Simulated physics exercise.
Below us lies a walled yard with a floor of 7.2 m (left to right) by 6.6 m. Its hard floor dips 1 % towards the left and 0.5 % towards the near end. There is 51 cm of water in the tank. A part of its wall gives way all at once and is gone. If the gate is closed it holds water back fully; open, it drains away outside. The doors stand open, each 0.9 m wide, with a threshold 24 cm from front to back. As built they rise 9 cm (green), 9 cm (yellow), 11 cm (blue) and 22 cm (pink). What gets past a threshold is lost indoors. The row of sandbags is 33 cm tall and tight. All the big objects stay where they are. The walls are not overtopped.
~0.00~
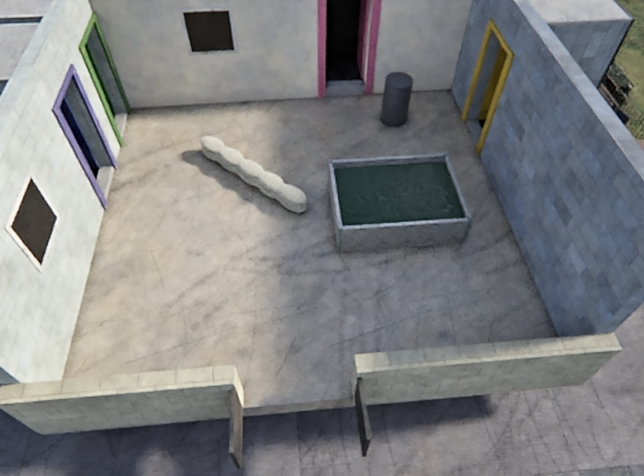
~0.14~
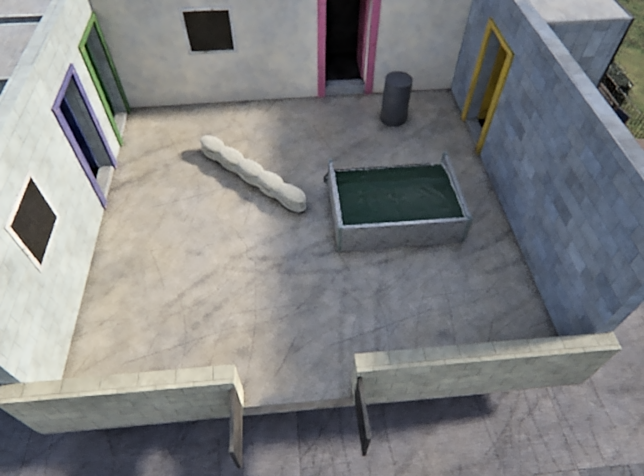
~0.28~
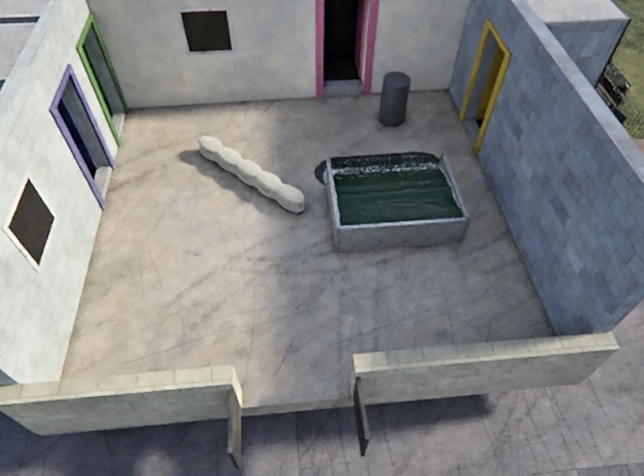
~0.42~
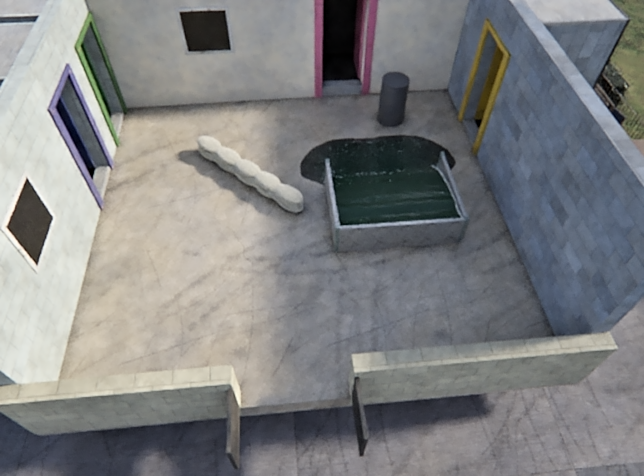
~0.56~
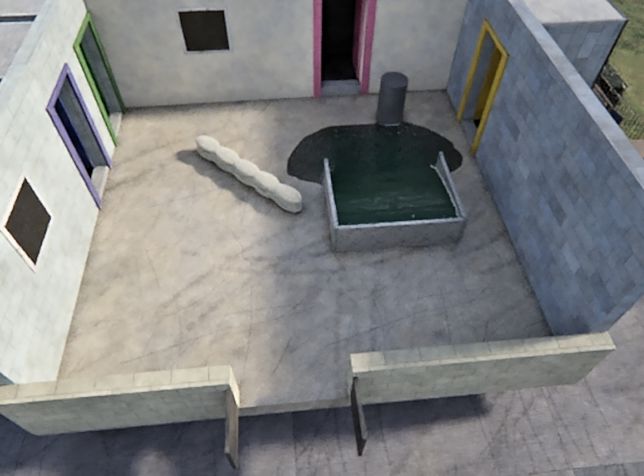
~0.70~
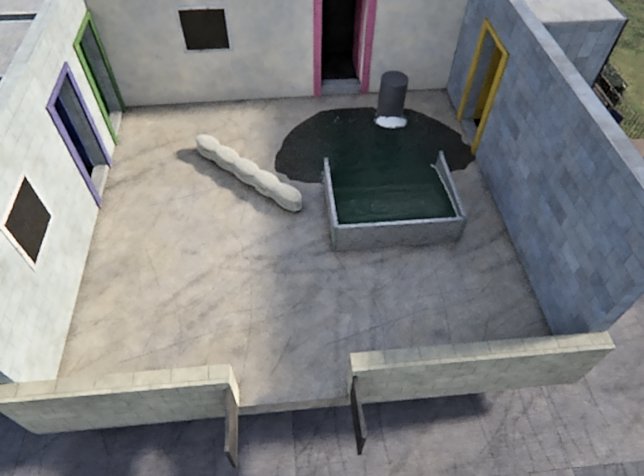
The footage shows a walled yard with coloured doorways and a tank of dark green water, whose far side opens; water pours out and spreads across the floor in a widening dark pool, reaching around a grey cylinder.
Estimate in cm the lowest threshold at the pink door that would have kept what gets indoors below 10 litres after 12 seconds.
Close to 26 cm is just enough.
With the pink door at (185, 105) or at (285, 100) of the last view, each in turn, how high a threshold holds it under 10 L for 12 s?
Roughly 6.5 and 14.5 cm.
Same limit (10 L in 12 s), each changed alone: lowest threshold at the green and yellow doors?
About 15 cm at green and 11.0 cm at yellow.
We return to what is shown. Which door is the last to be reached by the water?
It is the blue one.
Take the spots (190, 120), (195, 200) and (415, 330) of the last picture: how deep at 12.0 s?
In that order: 5, 2 and 2 cm.
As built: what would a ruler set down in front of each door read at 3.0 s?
Depths in cm: Green 3, yellow 11, blue 0, pink 17.
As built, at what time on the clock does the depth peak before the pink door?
Around 1.6 s.
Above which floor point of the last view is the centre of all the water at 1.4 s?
Near (375, 166).
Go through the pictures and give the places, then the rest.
Still water, 51 cm deep, in the tank at (396, 192); the pink door at (347, 54) is dry, in the first picture.
Water pours out on the far side and has run 0.3 m, to a hidden place; about 7 cm deep outside, 51 cm at the back, in the second picture.
The gap is on the far side, the front 0.7 m out at a hidden place; the back of the tank holds 51 cm, in the third picture.
The front is at (333, 143), 1.2 m from the gap on the far side; 2.8 m2 of floor is wet, 48 cm left at the back, in the fourth picture.
The gap is on the far side, the front 1.7 m out at (380, 125); the back of the tank holds 42 cm, in the fifth picture.
The gap is on the far side, the front 2.2 m out at (327, 113); the back of the tank holds 44 cm; 0.6 m in a straight line remain to the pink door at (343, 53), in the sixth picture.
After 1.4 s water covers 20 % of the floor, deepest (30 cm) near (388, 131); 29 cm at the pink door, 2 litres in over its 22 cm threshold.
After 3.0 s water covers 30 % of the floor, deepest (22 cm) near (400, 114); 17 cm at the pink door, 26 litres in over its 22 cm threshold.
After 12.0 s water covers 80 % of the floor, deepest (8 cm) near (50, 407); 6 cm at the pink door, 27 litres in over its 22 cm threshold.
At the pink door as built, the water arrived by 0.9 s and peaked near 30 cm at 1.6 s.
Run again over the same 12 s with other heights there, 30 litres in over 21.5 cm, 2 litres over 29.5 cm. The limit of 10 litres is kept from about 26 cm up.
